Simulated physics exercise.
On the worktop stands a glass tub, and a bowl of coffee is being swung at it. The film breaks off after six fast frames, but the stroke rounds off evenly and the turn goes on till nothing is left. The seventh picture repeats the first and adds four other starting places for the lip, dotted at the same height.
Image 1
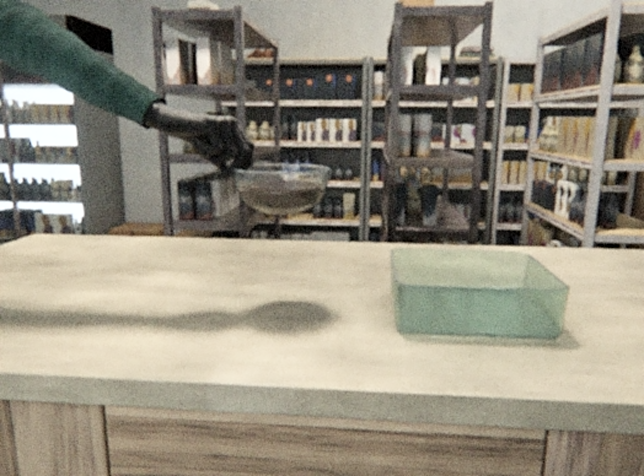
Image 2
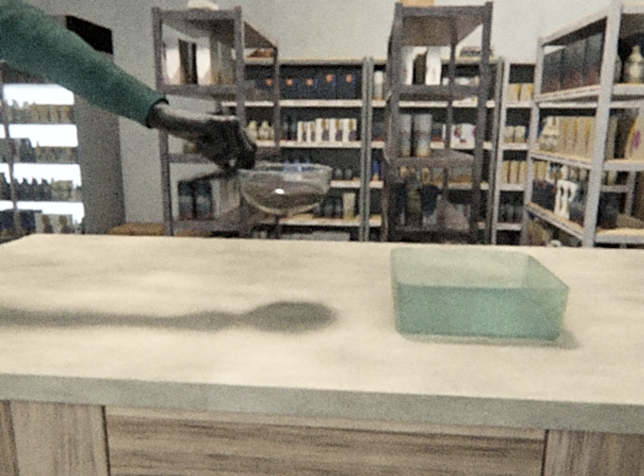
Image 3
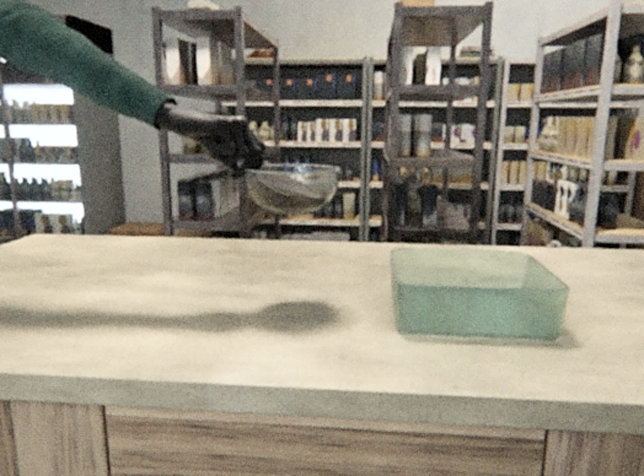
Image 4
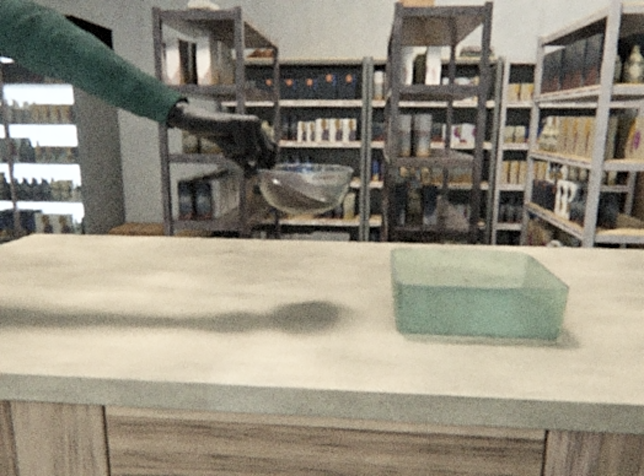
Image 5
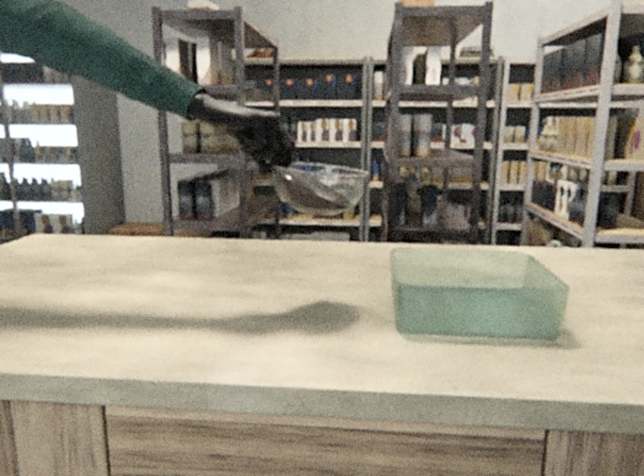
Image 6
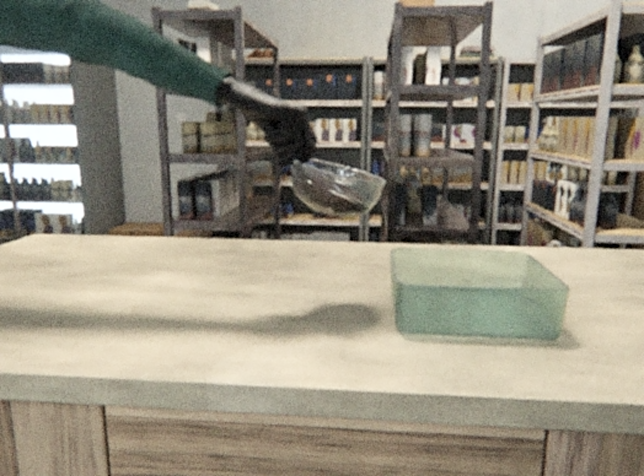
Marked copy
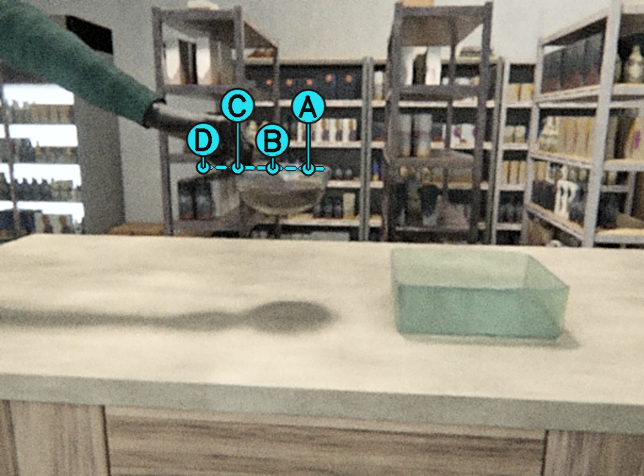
An arm in a green sleeve held a clear bowl of liquid above a pale worktop, barely moving at first, then carried it a little to the right and tilted it, while a greenish glass tub stayed still.
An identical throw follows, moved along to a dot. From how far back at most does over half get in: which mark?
B is the one.
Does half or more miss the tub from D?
Yes, it does.
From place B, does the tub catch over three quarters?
No, it does not.
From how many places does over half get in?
Two of them.
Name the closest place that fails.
The answer is C.
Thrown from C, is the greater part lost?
Yes.
In cyan, A at (308, 168); B at (272, 168); C at (237, 167); D at (203, 167).
Choosing A, about 78 % lands in the tub, 12 % falls short and 10 % goes beside or beyond.
Choosing B, about 61 % lands in the tub, 30 % falls short and 9 % goes beside or beyond.
Choosing C, about 32 % lands in the tub, 63 % falls short and 5 % goes beside or beyond.
Choosing D, about 2 % lands in the tub, 98 % falls short.
